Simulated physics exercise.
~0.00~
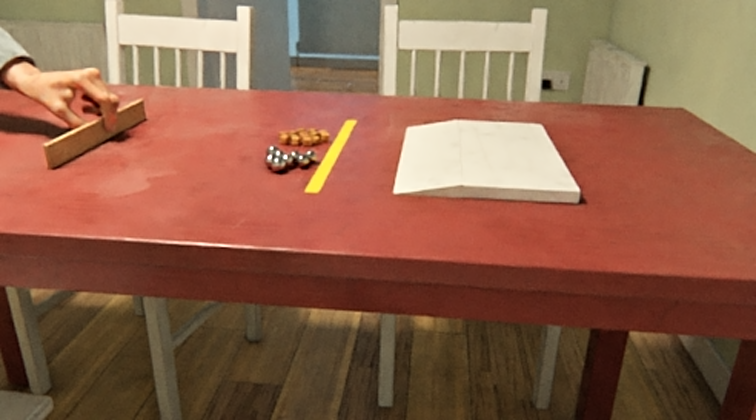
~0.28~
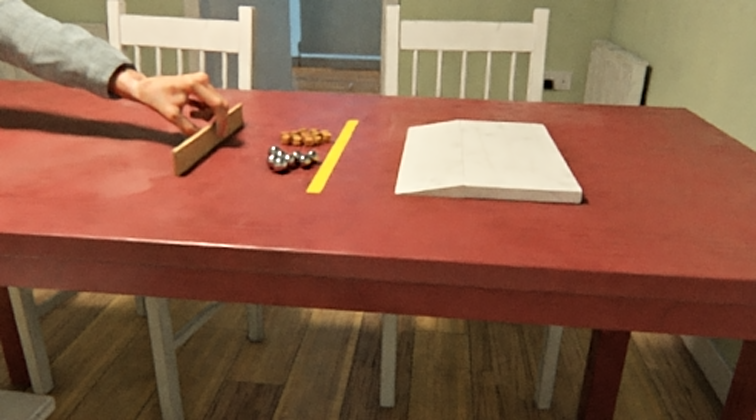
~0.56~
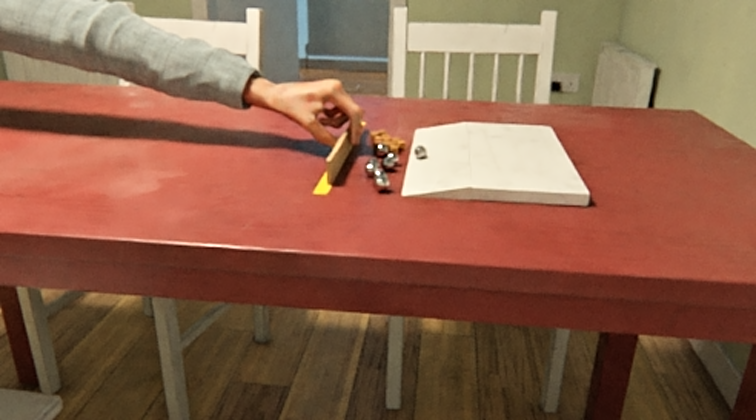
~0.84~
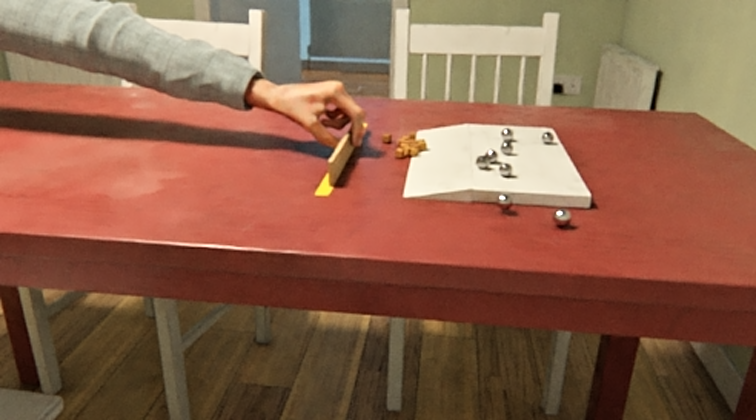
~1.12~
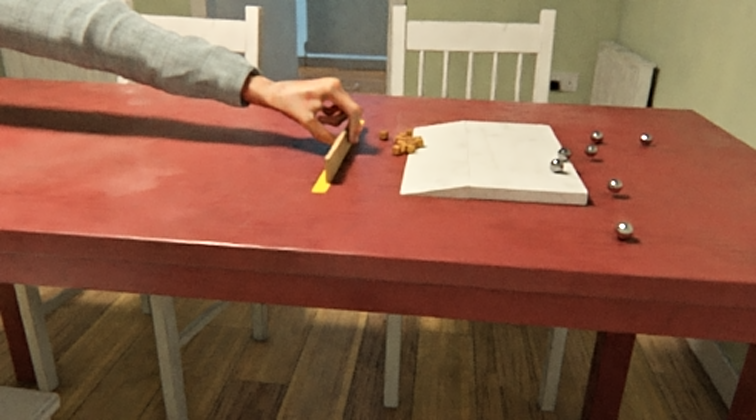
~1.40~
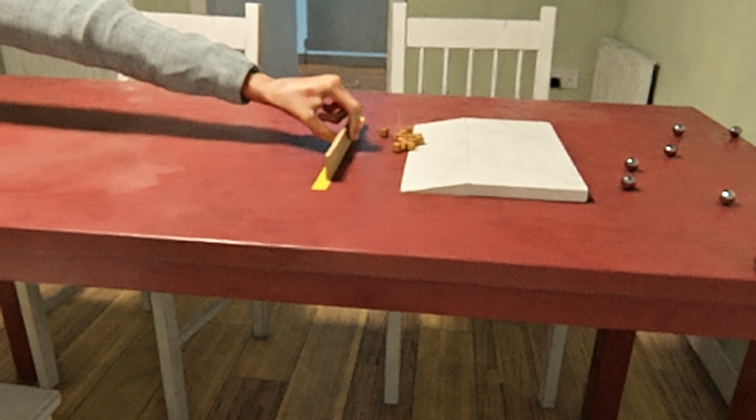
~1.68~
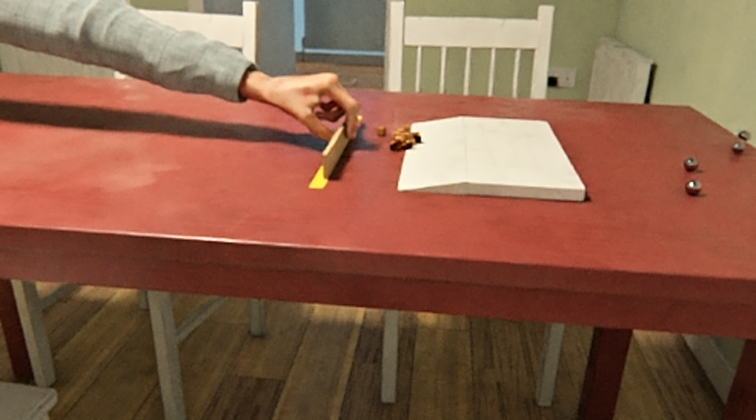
A hand slid a piece of card right across a red table to a yellow tape strip, pushing two batches; the shiny silver balls rolled over the white ramp and away across the table, while the small golden-brown pieces stopped around its near edge.
